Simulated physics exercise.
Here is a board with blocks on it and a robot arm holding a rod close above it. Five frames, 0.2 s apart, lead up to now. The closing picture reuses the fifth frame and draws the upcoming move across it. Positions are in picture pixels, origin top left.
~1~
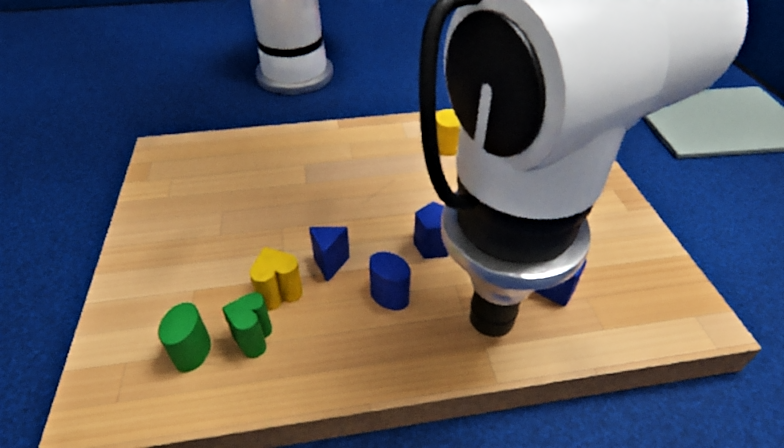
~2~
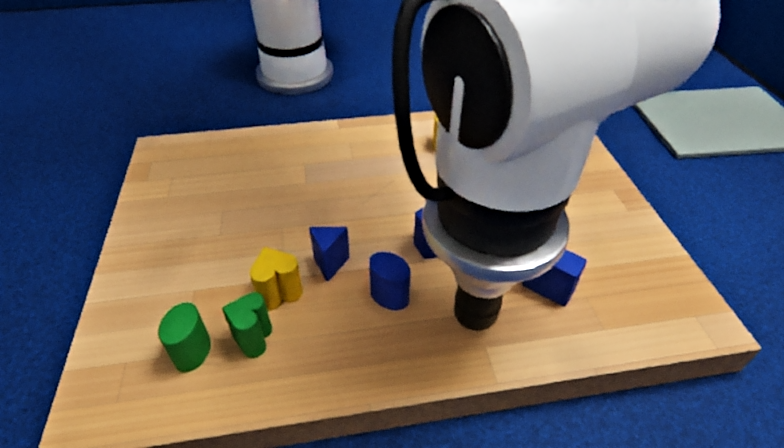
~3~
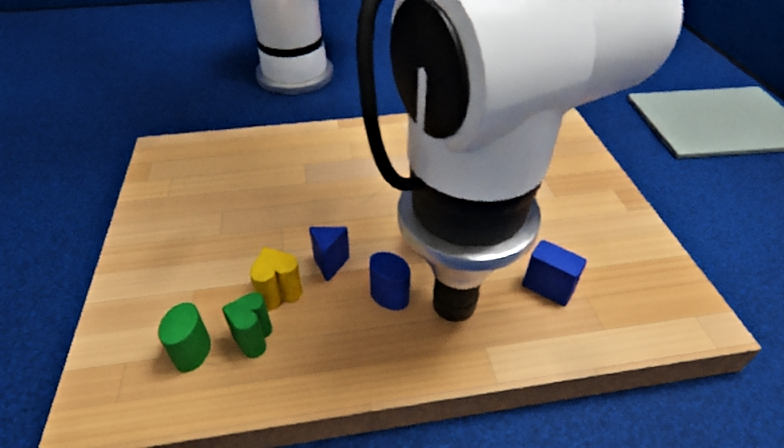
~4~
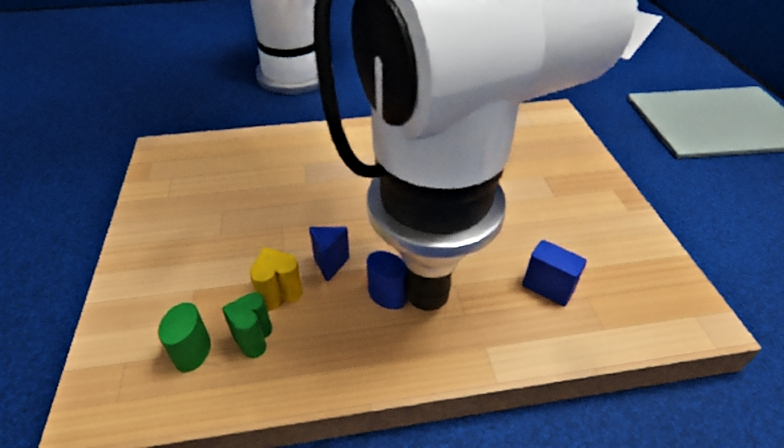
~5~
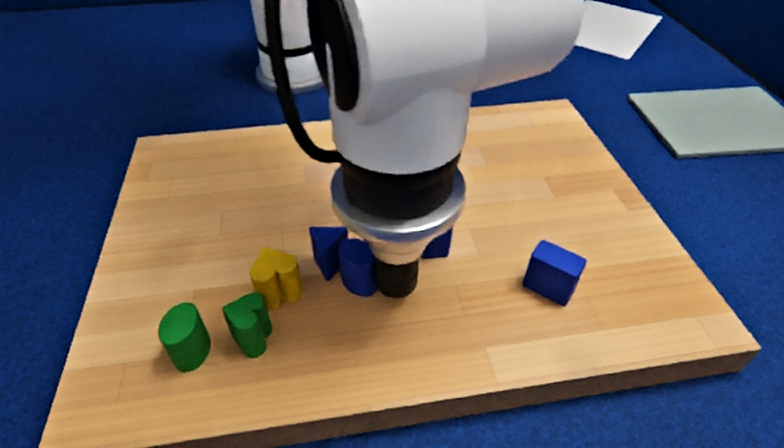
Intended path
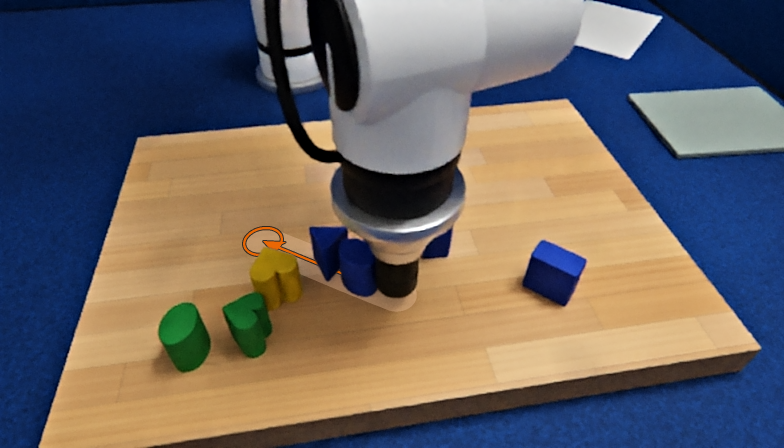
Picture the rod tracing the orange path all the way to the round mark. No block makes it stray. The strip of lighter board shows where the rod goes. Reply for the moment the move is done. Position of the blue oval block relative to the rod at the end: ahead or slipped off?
Still in front.
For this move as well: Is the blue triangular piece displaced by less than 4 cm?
Final answer: No.
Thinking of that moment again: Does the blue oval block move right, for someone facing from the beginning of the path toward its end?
Yes, that is how it ends up.
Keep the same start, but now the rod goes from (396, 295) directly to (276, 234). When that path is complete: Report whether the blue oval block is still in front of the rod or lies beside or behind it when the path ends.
Expect to find it ahead of the rod.
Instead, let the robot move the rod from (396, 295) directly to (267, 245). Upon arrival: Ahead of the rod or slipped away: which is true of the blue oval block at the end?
Prediction: Still leading.
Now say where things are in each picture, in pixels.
In the first picture, rod tip (491, 320); block tops, yellow heart-shaped block (272, 263); blue triangular piece (327, 234); blue oval block (390, 265).
In the second picture, rod (476, 313); blocks unchanged.
In the third picture, rod (454, 305); blocks unchanged.
In the fourth picture, rod (428, 295); blue oval block (387, 264).
In the fifth picture, rod (397, 283); yellow heart-shaped block (272, 263); blue triangular piece (327, 234); blue oval block (357, 252).
Path on the board, from (396, 295) to (263, 241).
What follows on the original path. One third of the way, rod (347, 264); blue triangular piece (291, 215), turned 15° clockwise; blue oval block (310, 232).
Two thirds of the way, rod (302, 246); blue triangular piece (265, 191), turned 35° clockwise; blue oval block (271, 211), turned 35° clockwise.
At the end, rod (260, 229); yellow heart-shaped block in place; blue triangular piece (259, 174), turned 80° clockwise; blue oval block (241, 192), turned 75° clockwise.
